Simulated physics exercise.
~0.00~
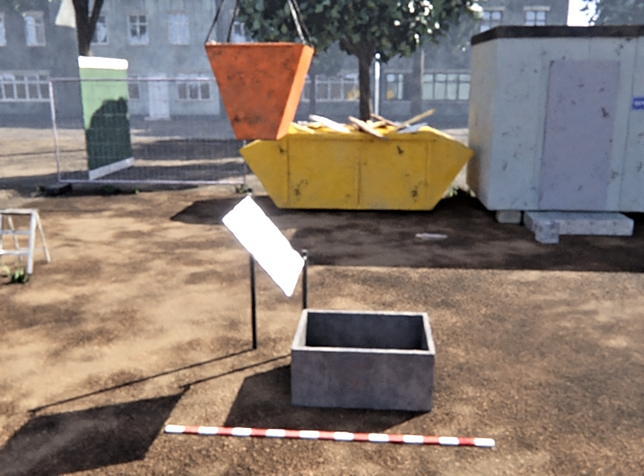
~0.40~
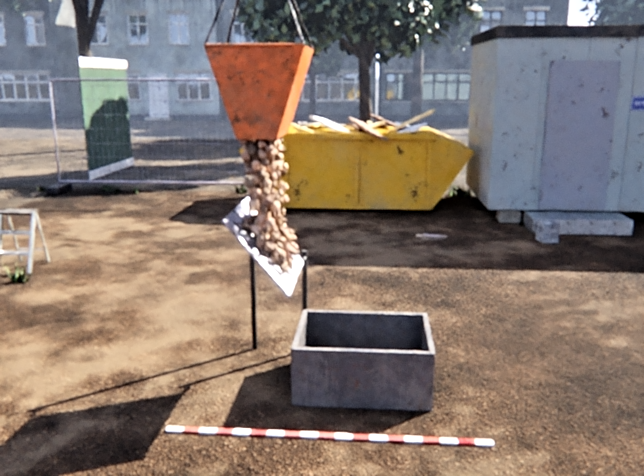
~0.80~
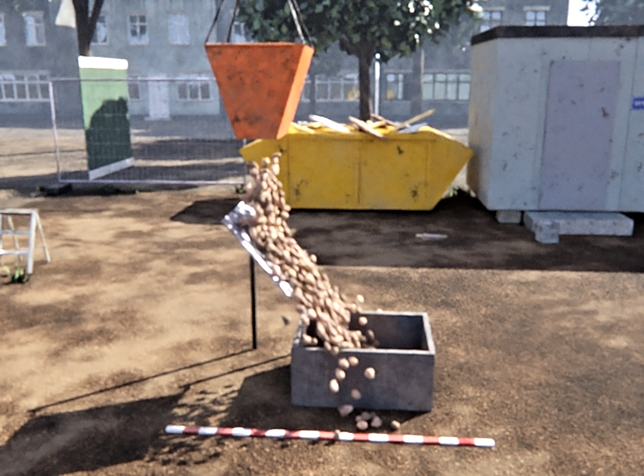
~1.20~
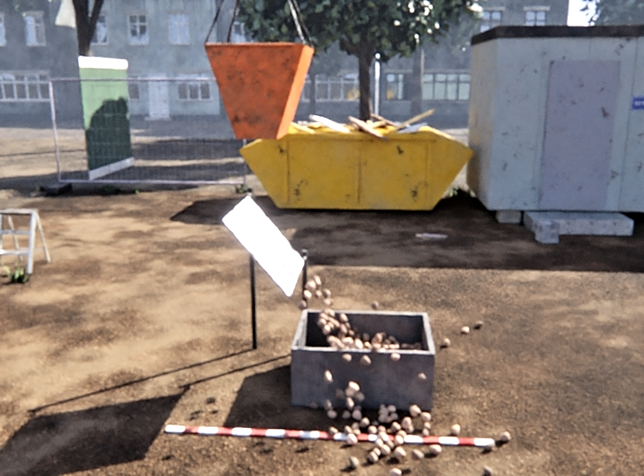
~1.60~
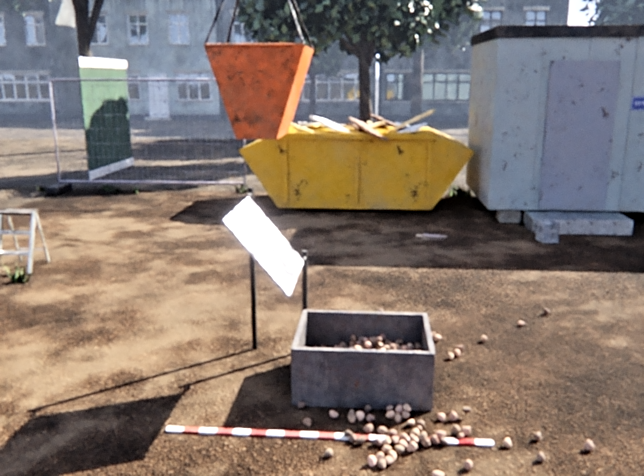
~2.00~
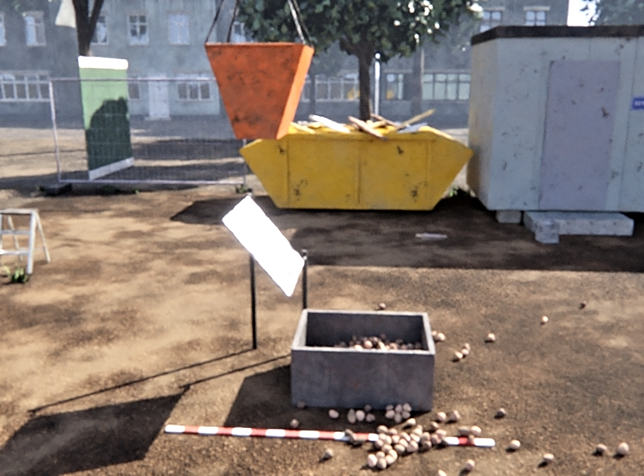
Stones pour from an orange skip down a sloping plate, most landing in the bin.
